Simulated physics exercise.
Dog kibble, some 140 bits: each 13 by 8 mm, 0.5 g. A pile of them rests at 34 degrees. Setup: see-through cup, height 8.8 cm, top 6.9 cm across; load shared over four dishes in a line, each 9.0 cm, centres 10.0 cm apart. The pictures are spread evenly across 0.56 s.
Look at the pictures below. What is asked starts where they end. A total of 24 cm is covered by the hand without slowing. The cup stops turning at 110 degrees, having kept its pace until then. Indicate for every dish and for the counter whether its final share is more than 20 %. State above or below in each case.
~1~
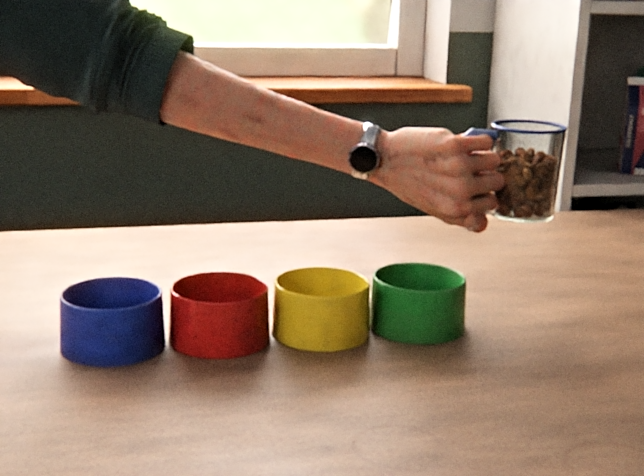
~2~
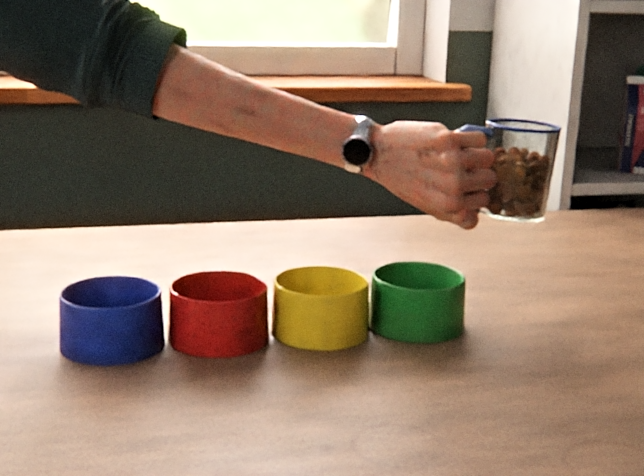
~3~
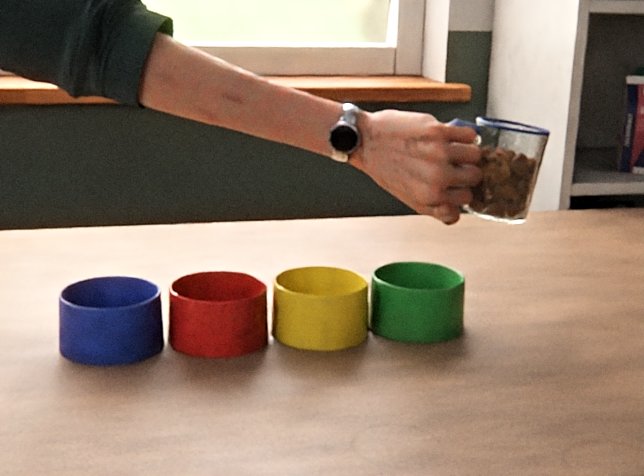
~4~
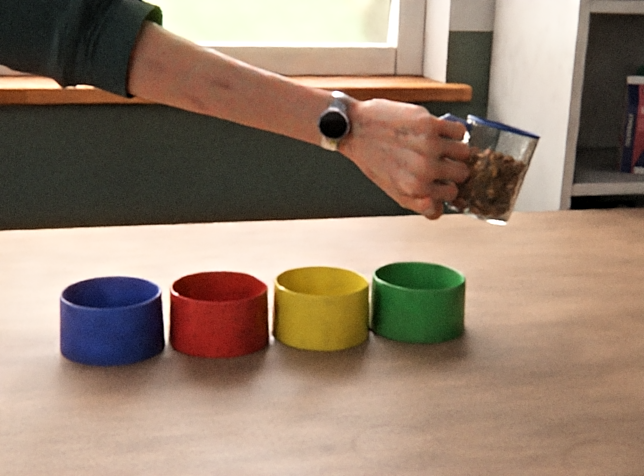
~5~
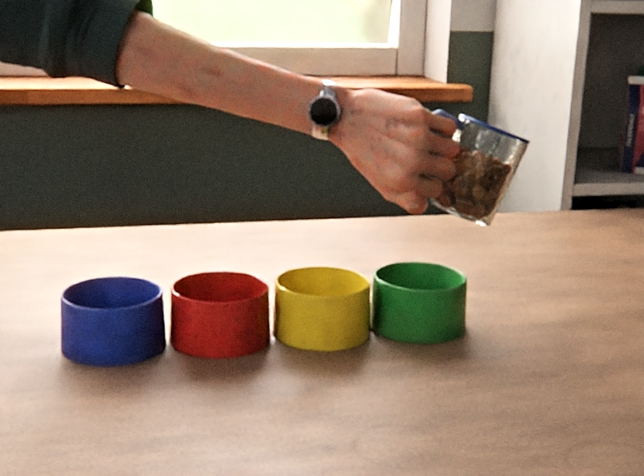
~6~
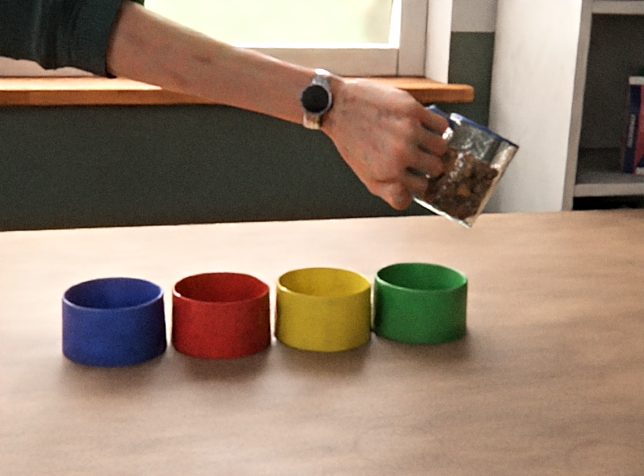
One by one: Red: The count there will be a fifth or smaller; blue: The count there will be a fifth or smaller; green: The count there will be a fifth or smaller; yellow: The count there will be bigger than a fifth; counter: The count there will be a fifth or smaller.
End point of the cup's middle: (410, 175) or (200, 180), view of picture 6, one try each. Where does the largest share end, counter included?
First try: Green; second try: Red.
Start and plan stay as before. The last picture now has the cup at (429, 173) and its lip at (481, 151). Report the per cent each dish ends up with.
The red dish keeps 0, the blue one 0, the green one 0 and the yellow one 80.
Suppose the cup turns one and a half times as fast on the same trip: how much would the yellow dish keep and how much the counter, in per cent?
In that case the yellow dish gets 60 while the counter gets 10.
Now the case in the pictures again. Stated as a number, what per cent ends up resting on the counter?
Estimate: Close to 10 %.
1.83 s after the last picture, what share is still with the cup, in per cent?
About 65 percent of the load.
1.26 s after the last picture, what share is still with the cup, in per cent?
Near 100 per cent of the load.
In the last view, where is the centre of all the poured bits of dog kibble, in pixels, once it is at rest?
Est. centre at rest: (331, 315) px.
Then, 0.75 s after the last picture, tilt 65 degrees; cup holds 100 %.
Then, 1.26 s after the last picture, tilt 91 degrees; cup holds 100 %.
Then, 1.83 s after the last picture, tilt 110 degrees; cup holds 65 %, yellow 25 %.
In the end, red 0 %, blue 0 %, green 0 %, yellow 85 %, counter 10 %, cup 5 %.
